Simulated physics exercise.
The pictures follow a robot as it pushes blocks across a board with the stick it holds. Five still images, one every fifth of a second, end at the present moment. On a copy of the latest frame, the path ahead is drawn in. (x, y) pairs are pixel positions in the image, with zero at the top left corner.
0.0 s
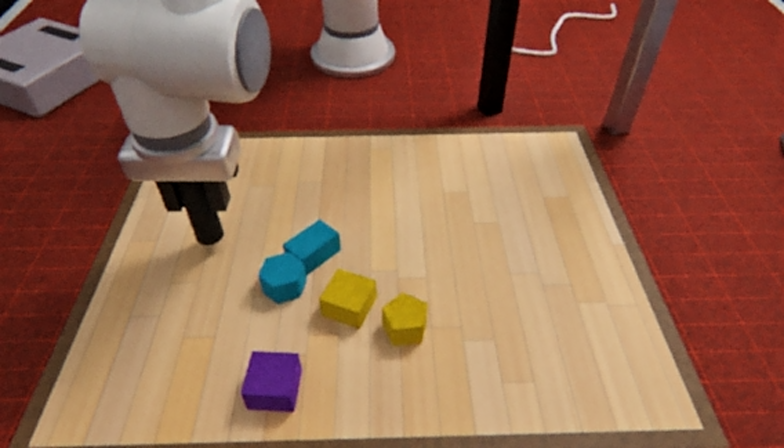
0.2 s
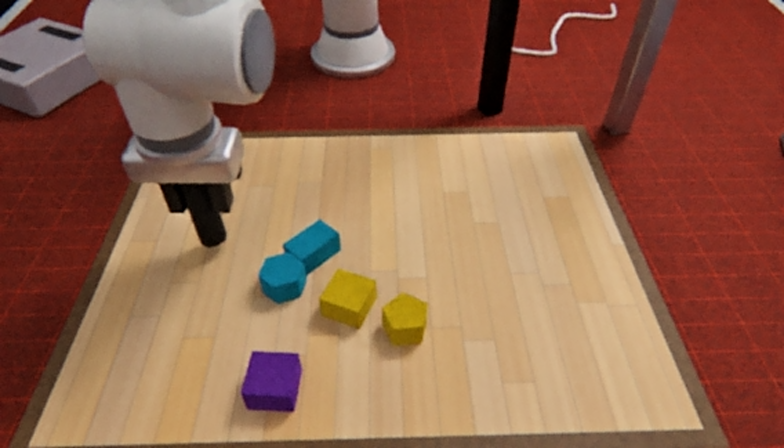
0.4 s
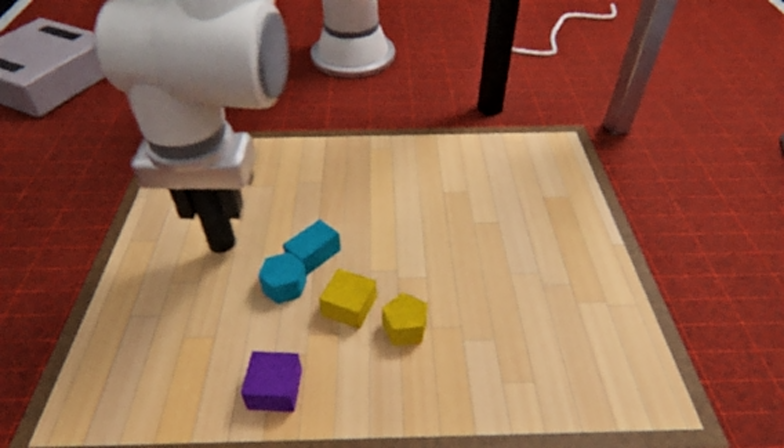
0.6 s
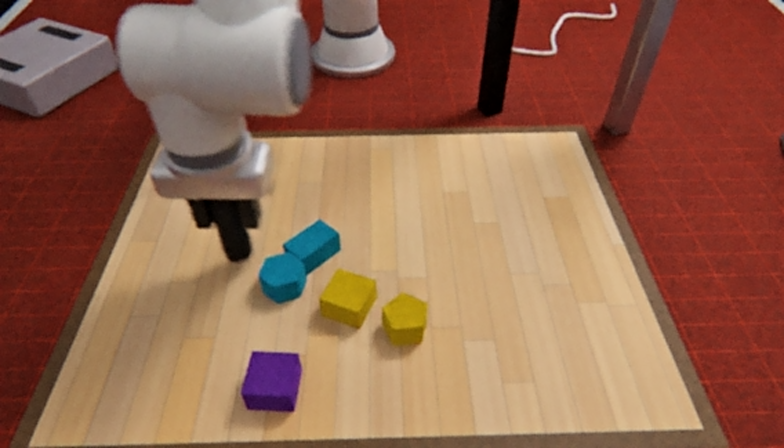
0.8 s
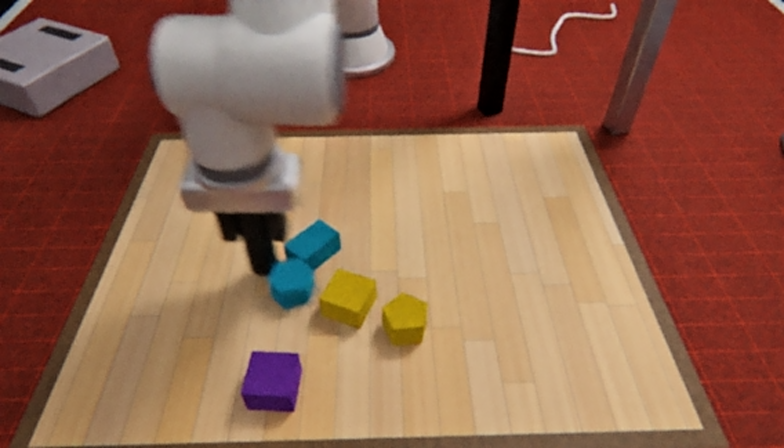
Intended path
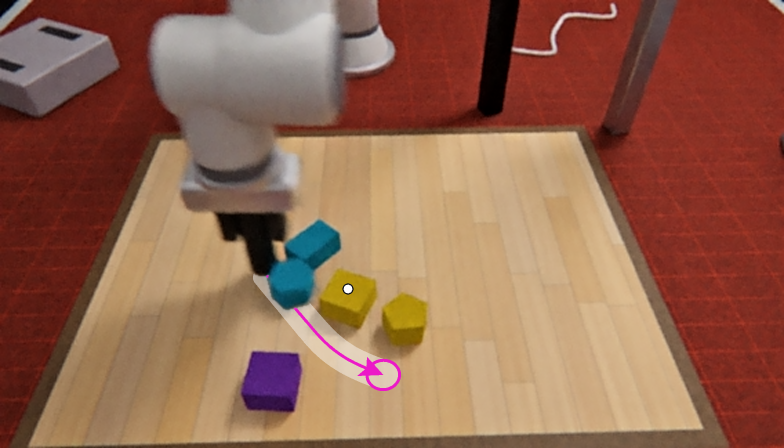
A white robot arm with a black stick lowered over a wooden board moves slowly to the right and slightly toward the viewer, nearing two turquoise blocks. The stick then nudges the turquoise six-sided block a little to the right, while the turquoise oblong, two yellow blocks and purple block stay still.
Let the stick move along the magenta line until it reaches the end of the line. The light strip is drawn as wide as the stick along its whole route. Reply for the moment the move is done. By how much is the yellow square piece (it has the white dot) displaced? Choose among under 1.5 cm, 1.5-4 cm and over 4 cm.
Travel: Beyond 4 cm.
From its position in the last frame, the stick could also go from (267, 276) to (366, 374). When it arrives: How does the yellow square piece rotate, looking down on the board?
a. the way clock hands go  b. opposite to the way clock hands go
b - opposite to the way clock hands go.
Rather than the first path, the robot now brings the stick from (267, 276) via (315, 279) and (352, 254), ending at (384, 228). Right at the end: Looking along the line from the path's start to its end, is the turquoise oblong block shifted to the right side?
No, that is not how it ends up.
Path on the board, from (267, 276) by way of (297, 310) and (331, 348) to (383, 375); the dot is on the yellow square piece.
On the path given first. One third of the way, stick at (295, 300); turquoise six-sided block at (329, 305), turned 15° anticlockwise; yellow square piece at (373, 296), turned 25° anticlockwise; yellow pentagon at (420, 313).
Two thirds of the way, stick at (330, 338); turquoise six-sided block at (370, 328), turned 60° anticlockwise; yellow square piece at (394, 296), turned 70° anticlockwise; yellow pentagon at (440, 311), turned 40° clockwise.
At the end, stick at (383, 365); turquoise six-sided block at (413, 335), turned 125° anticlockwise; turquoise oblong block in place; yellow square piece at (400, 292), turned 95° anticlockwise; yellow pentagon at (443, 310), turned 45° clockwise.
